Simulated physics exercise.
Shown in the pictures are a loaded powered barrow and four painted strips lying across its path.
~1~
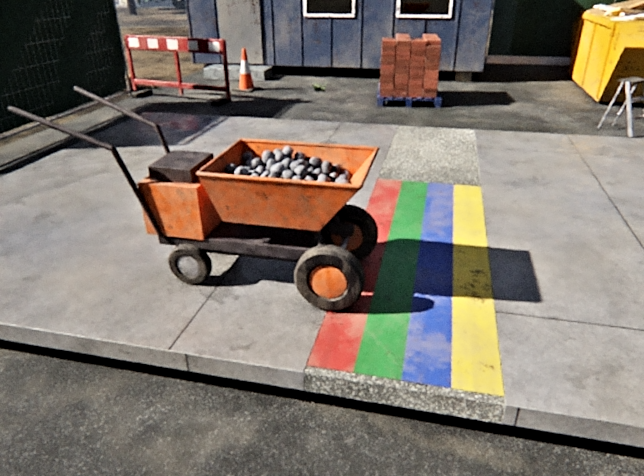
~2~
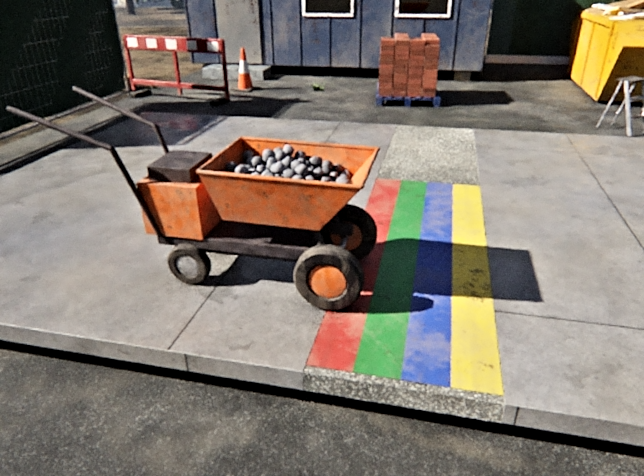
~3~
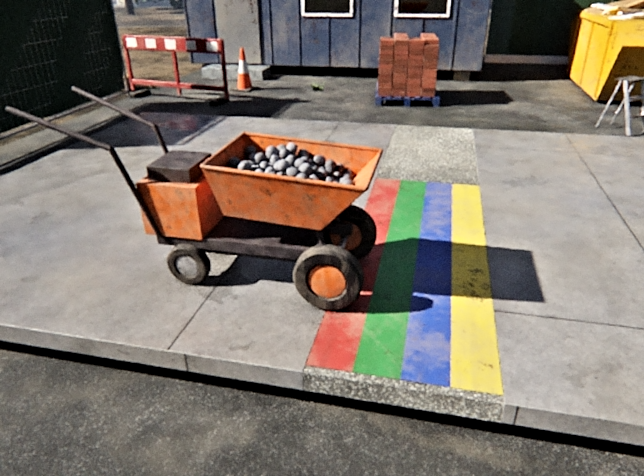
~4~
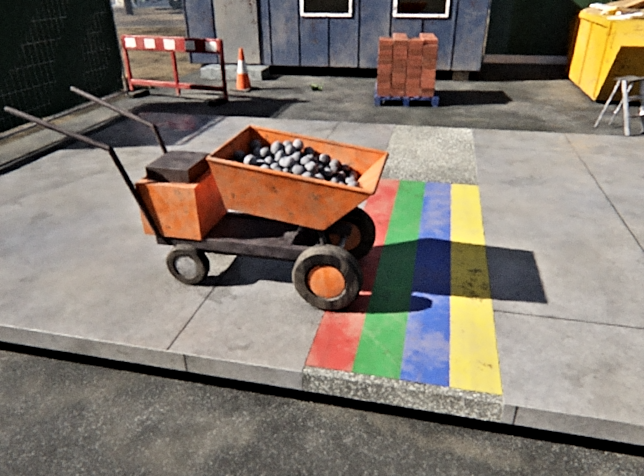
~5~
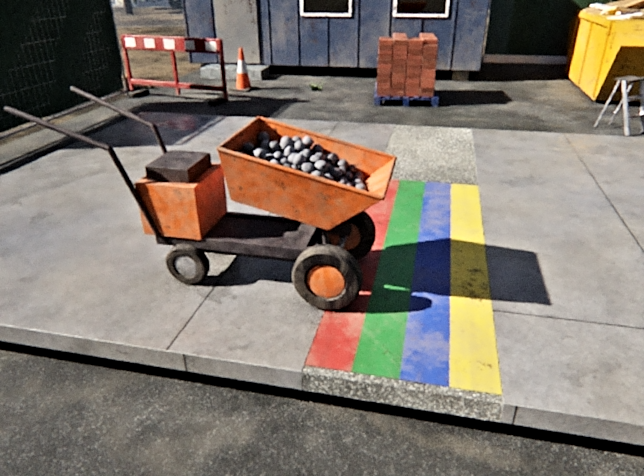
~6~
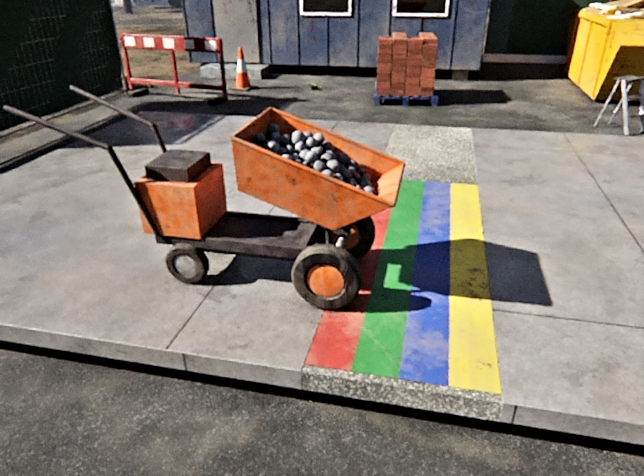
To begin with, an orange barrow loaded with round grey cobbles stands on paving beside red, green, blue and yellow painted strips, its skip level. The skip then tilts gradually to the right, its lip dipping and its rear rising, until it is clearly slanted, while the wheels stay put.
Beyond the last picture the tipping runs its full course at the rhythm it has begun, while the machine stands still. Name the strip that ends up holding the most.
Yellow.
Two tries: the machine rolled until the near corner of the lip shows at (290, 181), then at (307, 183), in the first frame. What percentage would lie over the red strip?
That would be roughly 0 in a hundred and then roughly 0 in a hundred.
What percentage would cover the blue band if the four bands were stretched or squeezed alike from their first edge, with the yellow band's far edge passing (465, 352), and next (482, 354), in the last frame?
I get 0 % for the first one and 10 % for the second.
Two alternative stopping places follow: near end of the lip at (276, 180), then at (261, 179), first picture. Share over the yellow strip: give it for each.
First try: Some 10 %; second try: 10 %.
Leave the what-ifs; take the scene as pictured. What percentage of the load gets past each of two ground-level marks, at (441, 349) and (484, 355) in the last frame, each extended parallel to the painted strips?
Estimate: 80 % and 50 %, respectively.
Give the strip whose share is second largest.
Next in line comes blue.
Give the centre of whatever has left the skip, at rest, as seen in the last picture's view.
Somewhere close to (479, 290) in the last picture.
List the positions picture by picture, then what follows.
Lip of the skip at (360, 187), level; top of the load at (276, 170), round cobbles; red strip at (341, 332); green strip at (384, 338); blue strip at (429, 344); yellow strip at (476, 351), in the first frame.
Lip of the skip at (361, 187), level; top of the load at (277, 169), in the second frame.
Lip of the skip at (366, 189), tipped barely; top of the load at (280, 167), in the third frame.
Lip of the skip at (373, 193), tipped a little; top of the load at (286, 163), in the fourth frame.
Lip of the skip at (383, 198), tipped a little; top of the load at (279, 157), in the fifth frame.
Lip of the skip at (393, 205), tipped clearly; top of the load at (289, 152); red strip at (339, 331); green strip at (382, 337); blue strip at (427, 343); yellow strip at (473, 349), in the sixth frame.
Soon, skip tipped steeply; all in the skip.
A while on, skip tipped steeply; most in the skip; a small part over the blue strip; about a quarter over the yellow strip; a stray few falling; a stray few off the paint.
Towards the end, skip tipped right over; a small part in the skip; a stray few over the green strip; a small part over the blue strip; about a third over the yellow strip; about a third off the paint.
Finally, skip tipped right over; a small part in the skip; none over the red strip; a stray few over the green strip; about a quarter over the blue strip; about a third over the yellow strip; about a third off the paint.
